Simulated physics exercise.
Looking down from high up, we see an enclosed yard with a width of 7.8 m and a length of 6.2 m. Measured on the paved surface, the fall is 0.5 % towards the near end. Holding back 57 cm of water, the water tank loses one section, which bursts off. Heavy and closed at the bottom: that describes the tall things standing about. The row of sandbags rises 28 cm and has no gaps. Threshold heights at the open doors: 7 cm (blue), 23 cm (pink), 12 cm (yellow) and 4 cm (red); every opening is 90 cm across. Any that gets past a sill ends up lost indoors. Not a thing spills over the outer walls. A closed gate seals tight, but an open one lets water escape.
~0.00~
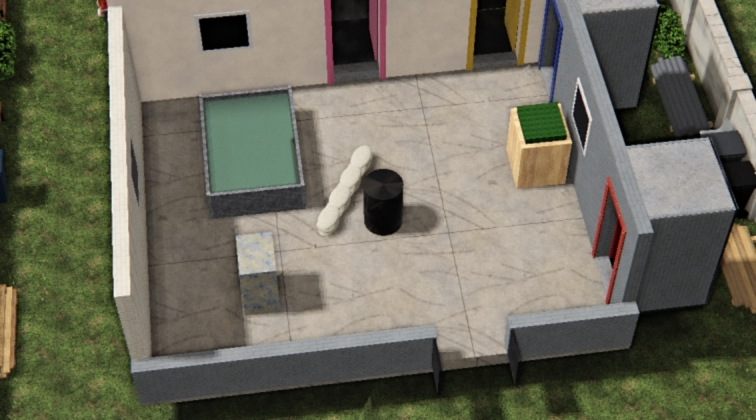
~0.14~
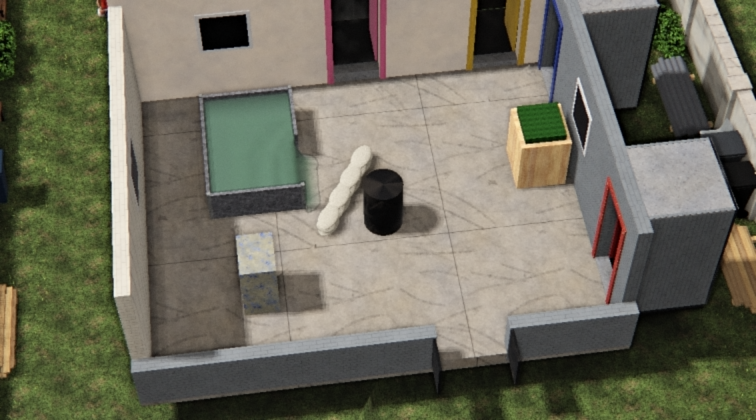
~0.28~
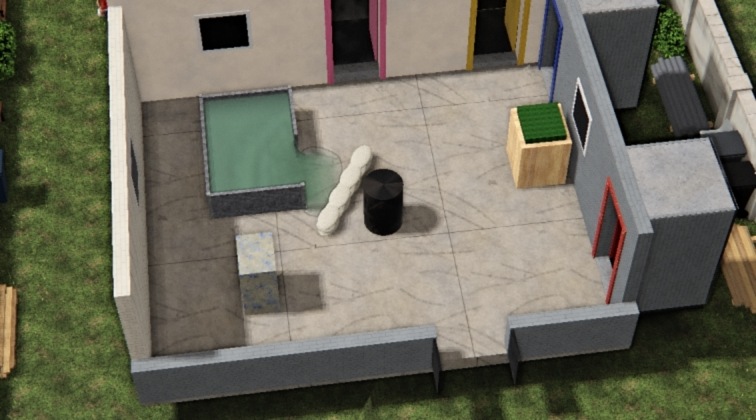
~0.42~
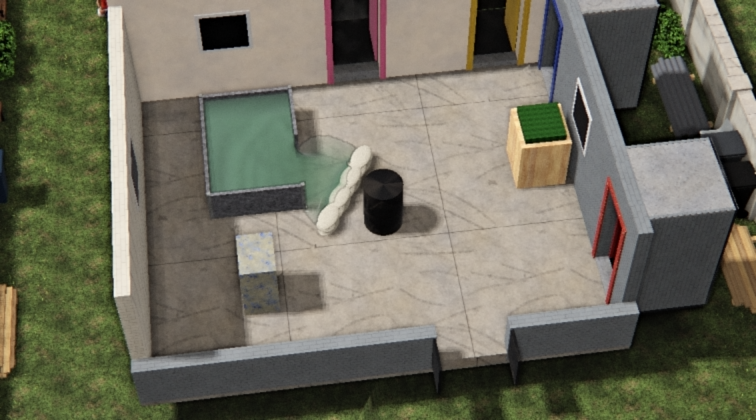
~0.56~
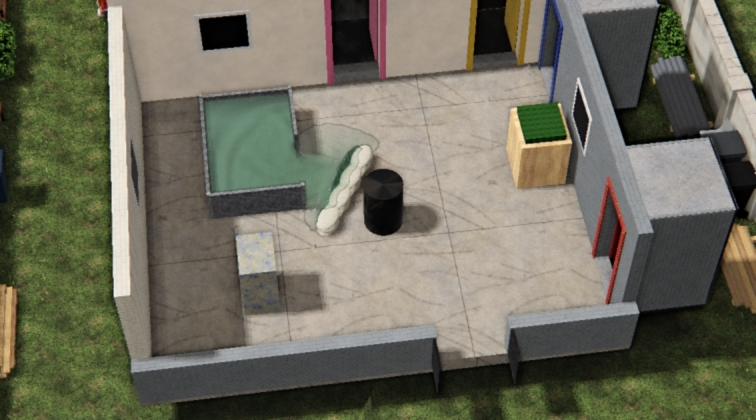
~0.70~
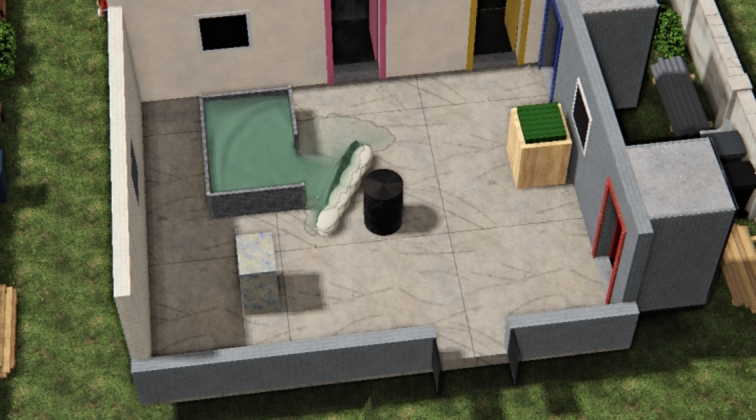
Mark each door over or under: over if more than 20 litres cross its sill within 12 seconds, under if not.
Marks: Blue door: Over; pink door: Under; yellow door: Under; red door: Under.
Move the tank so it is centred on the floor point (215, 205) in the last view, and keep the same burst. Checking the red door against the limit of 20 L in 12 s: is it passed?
Then red overshoots.
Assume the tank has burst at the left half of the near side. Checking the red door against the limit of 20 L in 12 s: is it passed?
Then red exceeds it.
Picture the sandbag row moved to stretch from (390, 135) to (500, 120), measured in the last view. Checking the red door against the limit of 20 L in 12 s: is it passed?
After that, red comes out too high.
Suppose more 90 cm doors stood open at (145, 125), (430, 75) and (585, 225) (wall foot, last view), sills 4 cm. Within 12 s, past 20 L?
More, more, less.
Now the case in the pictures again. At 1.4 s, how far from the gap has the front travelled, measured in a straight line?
I'd say close to 3.4 m.
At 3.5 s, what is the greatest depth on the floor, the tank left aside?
I'd put it at close to 24 cm.
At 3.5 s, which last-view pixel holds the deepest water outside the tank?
The spot is near (327, 198) in the last view.
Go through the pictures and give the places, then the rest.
In the first frame, the water tank at (251, 142) is whole and still, 57 cm deep.
In the second frame, the front is at (311, 208), 0.6 m from the gap at (299, 174); 0.3 m2 of floor is under water; 57 cm left at the back of the water tank.
In the third frame, the front is at (330, 154), 0.9 m from the gap at (299, 176); 0.9 m2 of floor is under water; 57 cm left at the back of the water tank.
In the fourth frame, water pours out at (299, 176) and has run 1.2 m, to (352, 149); typically 13 cm deep outside, 57 cm at the water tank's back.
In the fifth frame, water pours out at (299, 176) and has run 1.6 m, to (370, 140); typically 9 cm deep outside, 53 cm at the water tank's back.
In the sixth frame, water pours out at (299, 176) and has run 1.9 m, to (382, 132); typically 8 cm deep outside, 48 cm at the water tank's back.
After 1.4 s water covers 20 % of the floor and is deepest (46 cm) near (336, 189); blue door not reached, pink door 12 cm at the sill, 0 L in, yellow door not reached, red door not reached.
After 2.2 s water covers 35 % of the floor and is deepest (36 cm) near (327, 198); blue door not reached, pink door 22 cm at the sill, 0 L in, yellow door 3 cm at the sill, 0 L in, red door not reached.
After 3.5 s water covers 50 % of the floor and is deepest (24 cm) near (327, 198); blue door 16 cm at the sill, 13 L in, pink door 19 cm at the sill, 0 L in, yellow door 6 cm at the sill, 0 L in, red door not reached.
After 7.0 s water covers 75 % of the floor and is deepest (14 cm) near (317, 199); blue door 11 cm at the sill, 102 L in, pink door 11 cm at the sill, 0 L in, yellow door 8 cm at the sill, 0 L in, red door 1 cm at the sill, 0 L in.
After 12.0 s water covers 90 % of the floor and is deepest (8 cm) near (393, 354); blue door 7 cm at the sill, 123 L in, pink door 6 cm at the sill, 0 L in, yellow door 7 cm at the sill, 0 L in, red door 3 cm at the sill, 0 L in.
